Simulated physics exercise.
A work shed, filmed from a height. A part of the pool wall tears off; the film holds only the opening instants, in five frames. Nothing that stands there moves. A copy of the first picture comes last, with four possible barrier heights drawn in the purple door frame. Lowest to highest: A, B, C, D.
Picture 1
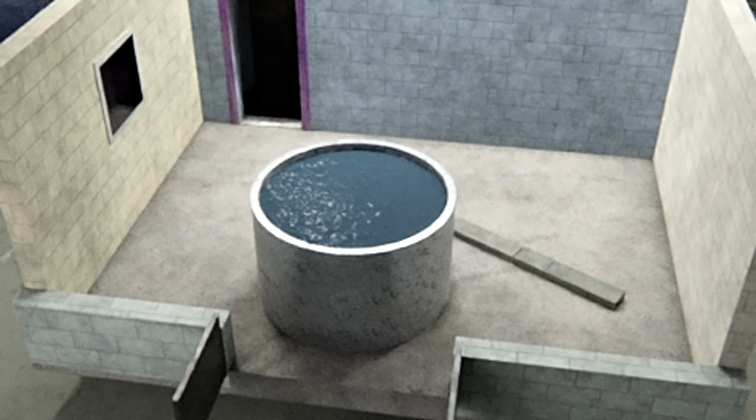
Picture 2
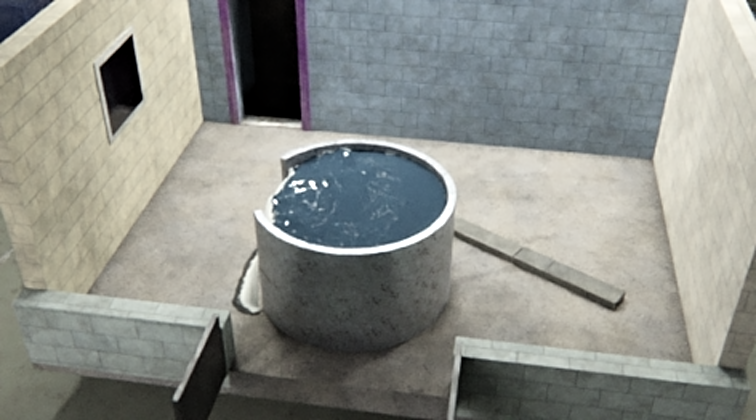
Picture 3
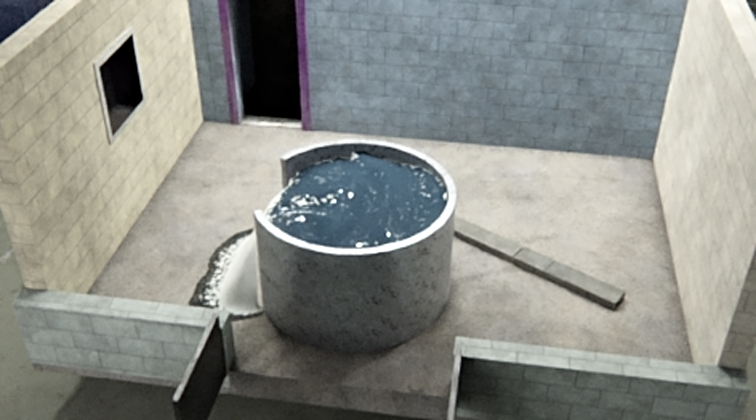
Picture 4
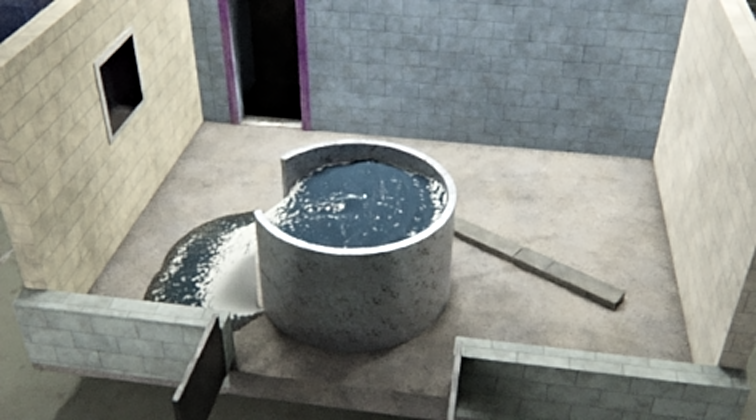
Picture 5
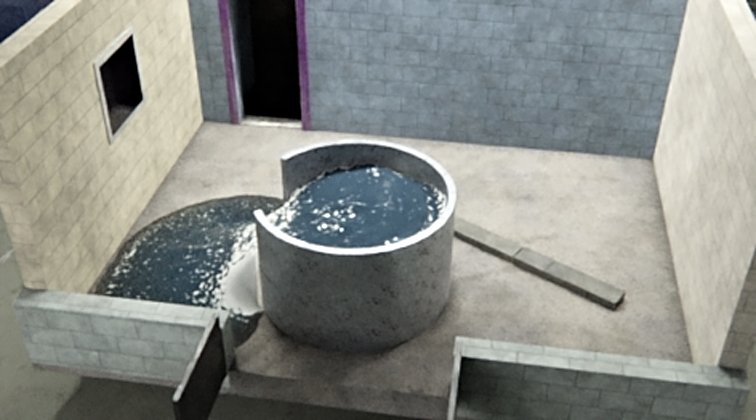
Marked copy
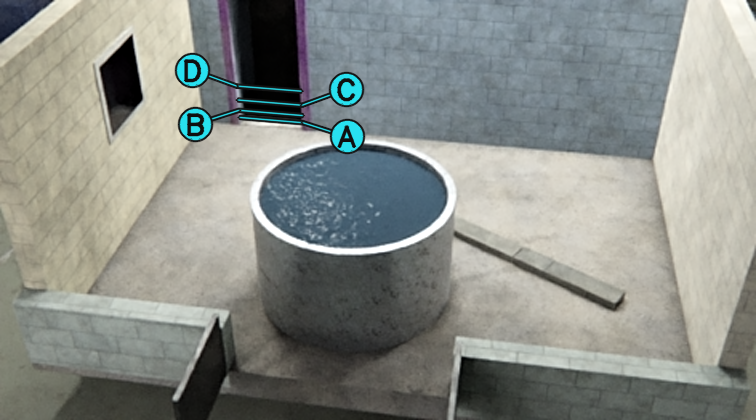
In a walled work shed seen from above, a round pool sat full and calm until a gap opened in its left side, and water poured through and spread across the floor toward the left wall.
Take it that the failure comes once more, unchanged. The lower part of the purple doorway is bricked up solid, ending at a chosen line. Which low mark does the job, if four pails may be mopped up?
Go for C.
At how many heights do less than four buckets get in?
Two.
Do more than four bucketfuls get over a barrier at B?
Yes, it does.
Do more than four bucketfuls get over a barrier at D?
No, not at all.
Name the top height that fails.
That would be B.
On the marked copy, A at (271, 120); B at (270, 112); C at (269, 102); D at (268, 88); from the bottom up A, B, C, D.
For height A, dozens of bucketfuls pour in.
For height B, about 13 bucketfuls get in.
For height C, a splash gets over, under a bucket.
For height D, nothing gets over.
